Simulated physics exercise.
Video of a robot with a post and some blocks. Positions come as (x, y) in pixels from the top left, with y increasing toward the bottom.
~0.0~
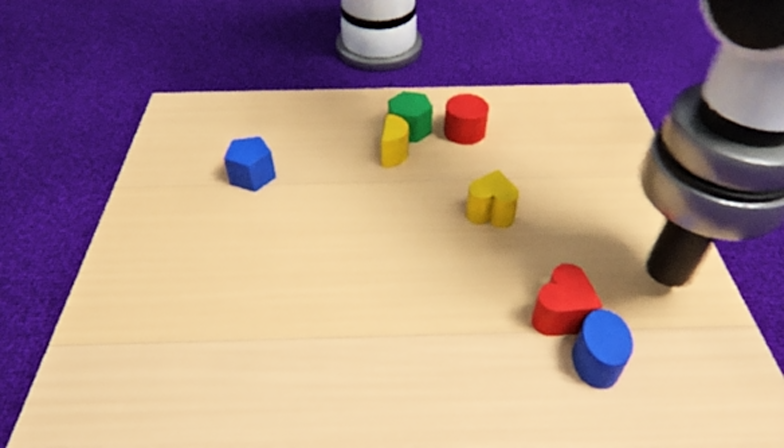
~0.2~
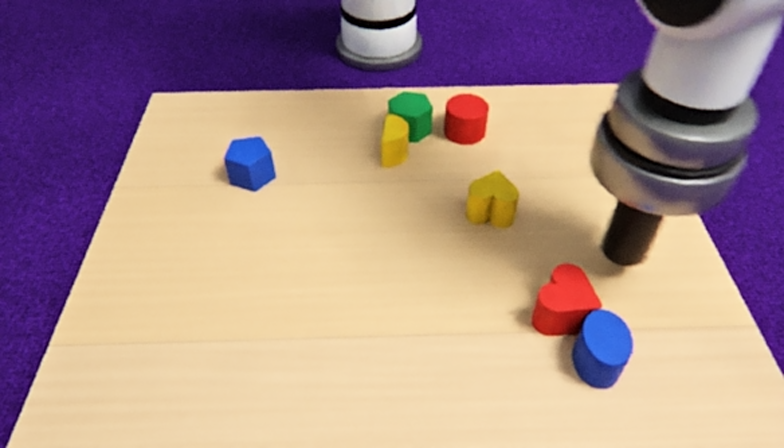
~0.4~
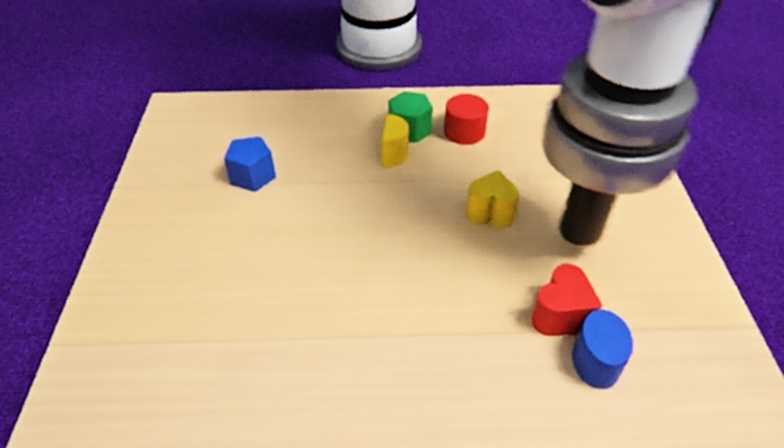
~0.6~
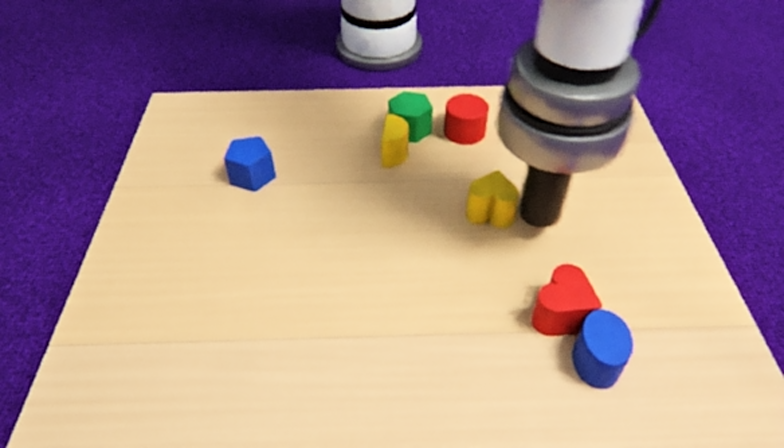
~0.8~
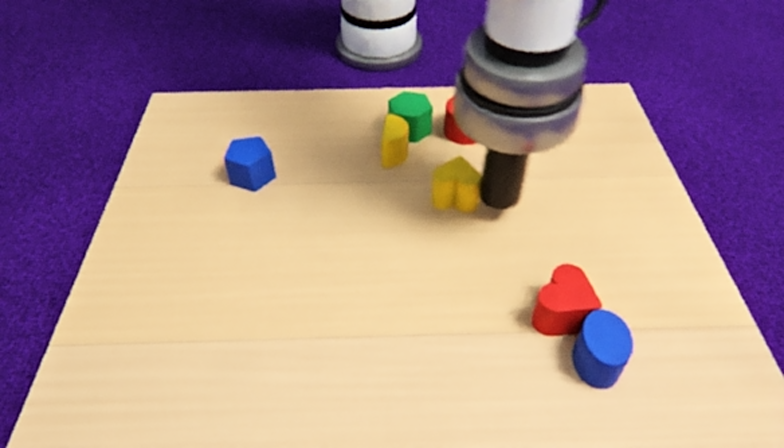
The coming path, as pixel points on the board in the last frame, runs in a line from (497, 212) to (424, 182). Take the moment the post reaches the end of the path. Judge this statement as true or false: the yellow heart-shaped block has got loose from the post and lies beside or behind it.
Answer: False.
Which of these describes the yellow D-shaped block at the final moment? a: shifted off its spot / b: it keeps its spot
My pick is a.
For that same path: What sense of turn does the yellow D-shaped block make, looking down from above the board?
Clockwise, from overhead.
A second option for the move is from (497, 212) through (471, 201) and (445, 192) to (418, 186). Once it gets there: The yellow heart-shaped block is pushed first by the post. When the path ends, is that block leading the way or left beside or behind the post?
The post should keep driving it forward.
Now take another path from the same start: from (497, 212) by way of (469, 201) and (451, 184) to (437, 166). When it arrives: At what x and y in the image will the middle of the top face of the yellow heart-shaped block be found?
Its top centre lands on (398, 147).
What follows on the original path. Halfway along, post at (460, 181); yellow heart-shaped block at (418, 158).
At the end, post at (425, 167); yellow D-shaped block at (381, 123), turned 35° clockwise; green hexagon unmoved; yellow heart-shaped block at (382, 148), turned 20° anticlockwise.
